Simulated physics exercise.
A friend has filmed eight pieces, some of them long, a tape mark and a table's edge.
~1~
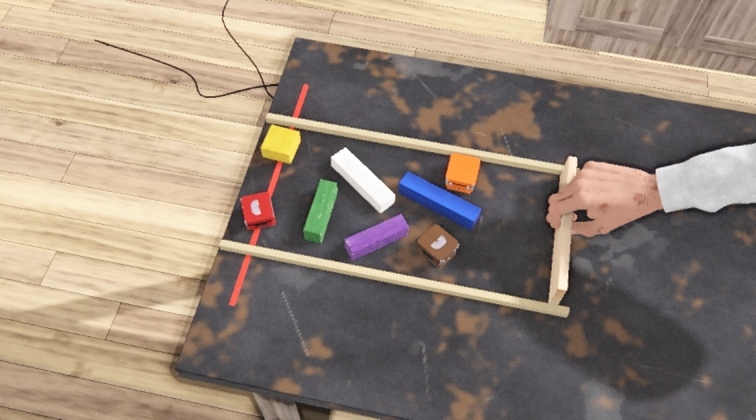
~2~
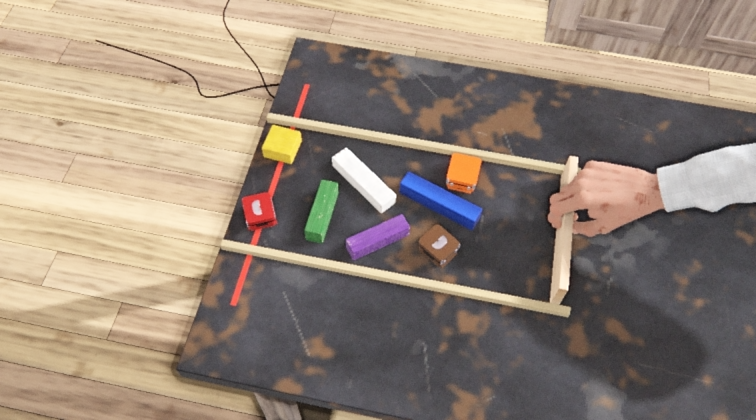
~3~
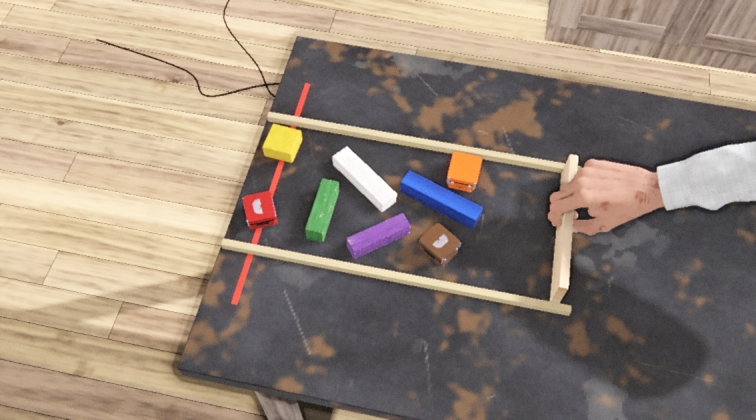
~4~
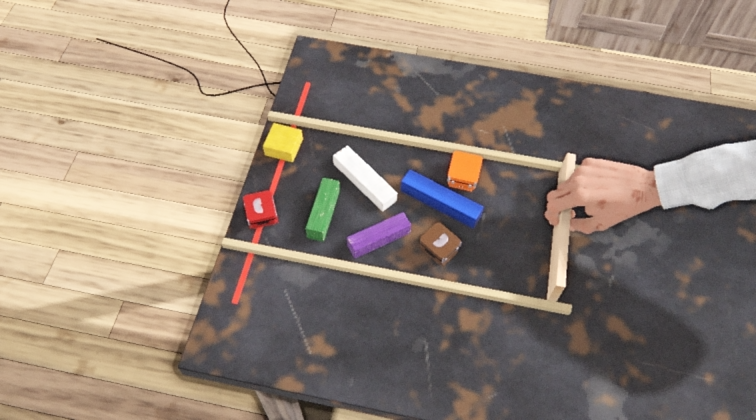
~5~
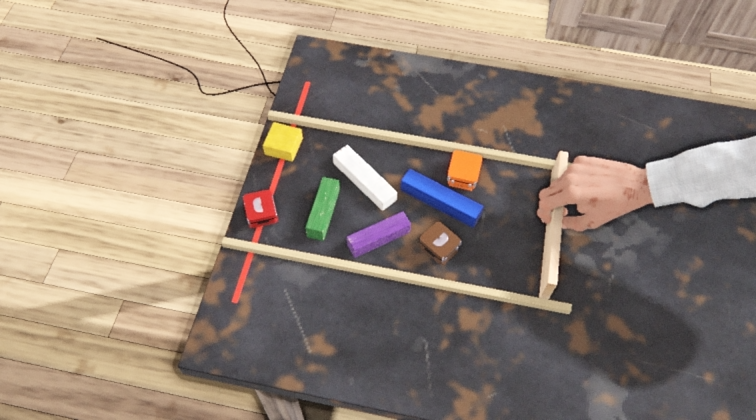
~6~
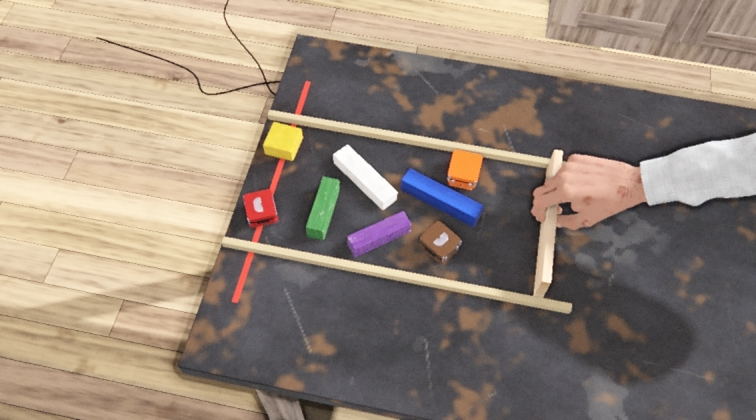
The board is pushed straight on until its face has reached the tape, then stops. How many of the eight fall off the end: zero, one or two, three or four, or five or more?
Here the number that fall off is five or more.
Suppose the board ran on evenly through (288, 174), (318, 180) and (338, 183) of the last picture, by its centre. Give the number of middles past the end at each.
In that order 4, 2 and 1.
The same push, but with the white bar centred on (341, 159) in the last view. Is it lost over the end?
It tumbles off.
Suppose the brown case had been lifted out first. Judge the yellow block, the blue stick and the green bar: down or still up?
The yellow block goes over, the blue stick goes over, the green bar goes over.
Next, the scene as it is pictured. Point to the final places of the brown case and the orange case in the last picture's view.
Near (246, 216) and (274, 136).
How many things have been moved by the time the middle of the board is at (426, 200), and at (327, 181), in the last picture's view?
4 and 8.
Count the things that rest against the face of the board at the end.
In contact: 2.
Soon after, none off yet; yellow block at rest near (283, 141); red case at rest near (261, 210); green bar at rest near (323, 208).
Then, none off yet; yellow block at rest near (283, 141); red case at rest near (261, 210); green bar moving near (318, 208).
Further on, one off so far; yellow block falling near (240, 196); red case moved about its own width near (232, 200); green bar moved about its own width near (254, 203).
At rest, the number that fall off is five or more; fallen, blue stick, purple bar, white bar, green bar, red case and yellow block.
